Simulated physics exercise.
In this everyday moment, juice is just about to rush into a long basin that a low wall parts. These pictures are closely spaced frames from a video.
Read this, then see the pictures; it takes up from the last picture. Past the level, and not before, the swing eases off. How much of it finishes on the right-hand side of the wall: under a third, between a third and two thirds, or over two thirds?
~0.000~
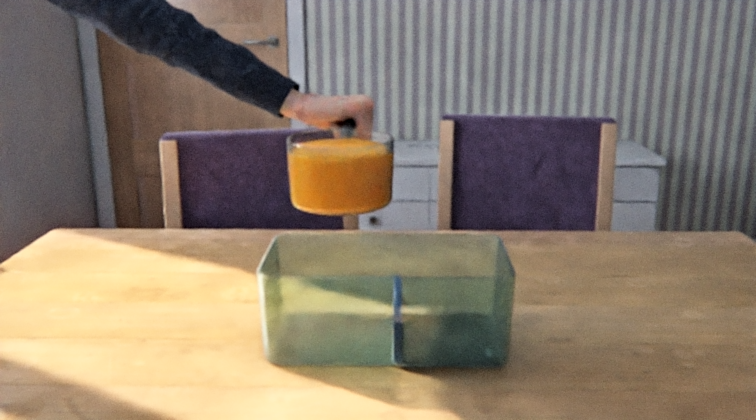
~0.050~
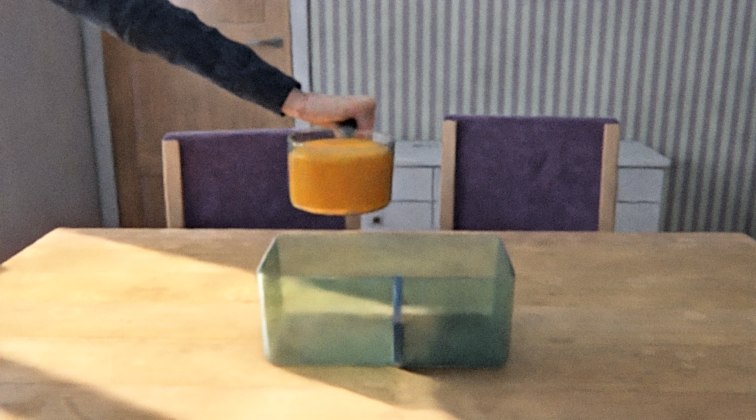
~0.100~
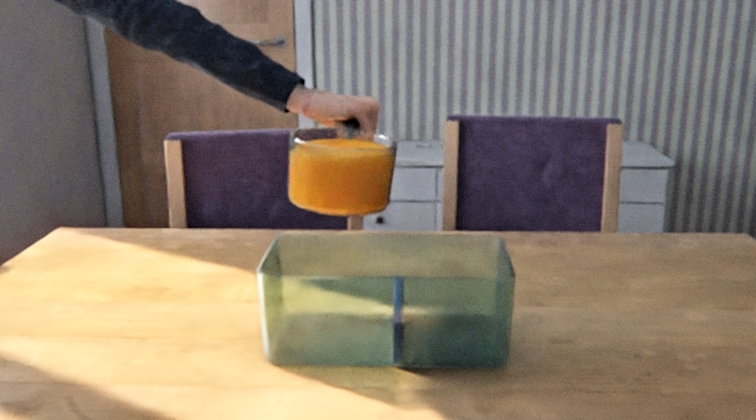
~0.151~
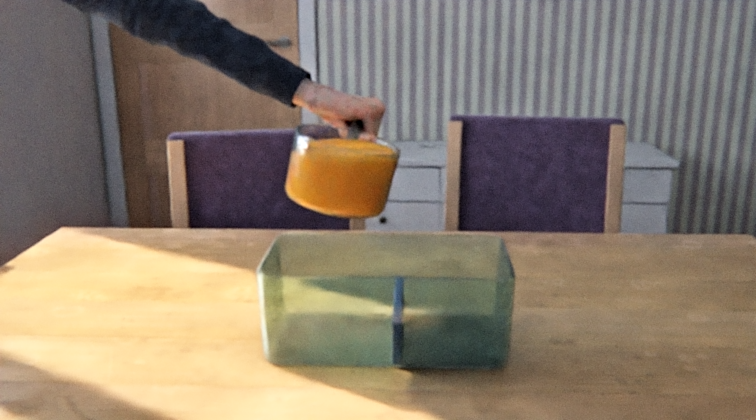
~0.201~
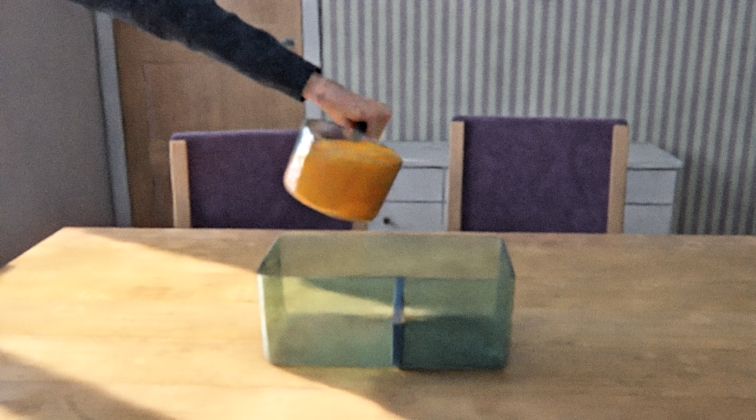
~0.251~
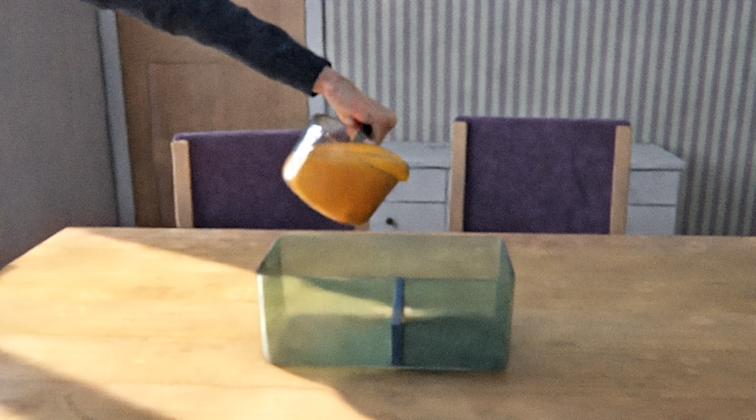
The share right of the wall is left bigger than two thirds.
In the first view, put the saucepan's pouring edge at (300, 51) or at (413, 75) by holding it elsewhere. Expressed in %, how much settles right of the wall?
Start one gives some 5 %, start two some 80 %.
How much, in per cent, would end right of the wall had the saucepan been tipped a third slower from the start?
Close to 95 in a hundred.
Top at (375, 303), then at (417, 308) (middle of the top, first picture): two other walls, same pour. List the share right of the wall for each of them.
Note - case one near 95 %, case two near 60 %.
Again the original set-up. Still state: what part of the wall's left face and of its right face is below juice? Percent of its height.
About 0 on the left and about 60 on the right.
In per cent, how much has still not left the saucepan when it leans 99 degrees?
Around 30 in a hundred.
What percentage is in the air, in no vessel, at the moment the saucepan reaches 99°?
30 in a hundred.
A moment on, the saucepan is tipped on its side and 30 per cent is still to pour, 0 is left of the wall and 39 right of it.
Next, the saucepan is tipped right over and 5 per cent is still to pour, 7 is left of the wall and 81 right of it.
Then the saucepan is tipped right over and 0 per cent is still to pour, 9 is left of the wall and 88 right of it.
Later the saucepan is tipped right over and 0 per cent is still to pour, 9 is left of the wall and 89 right of it.
At rest 9 per cent lies left of the wall, 89 right of it and 2 outside.
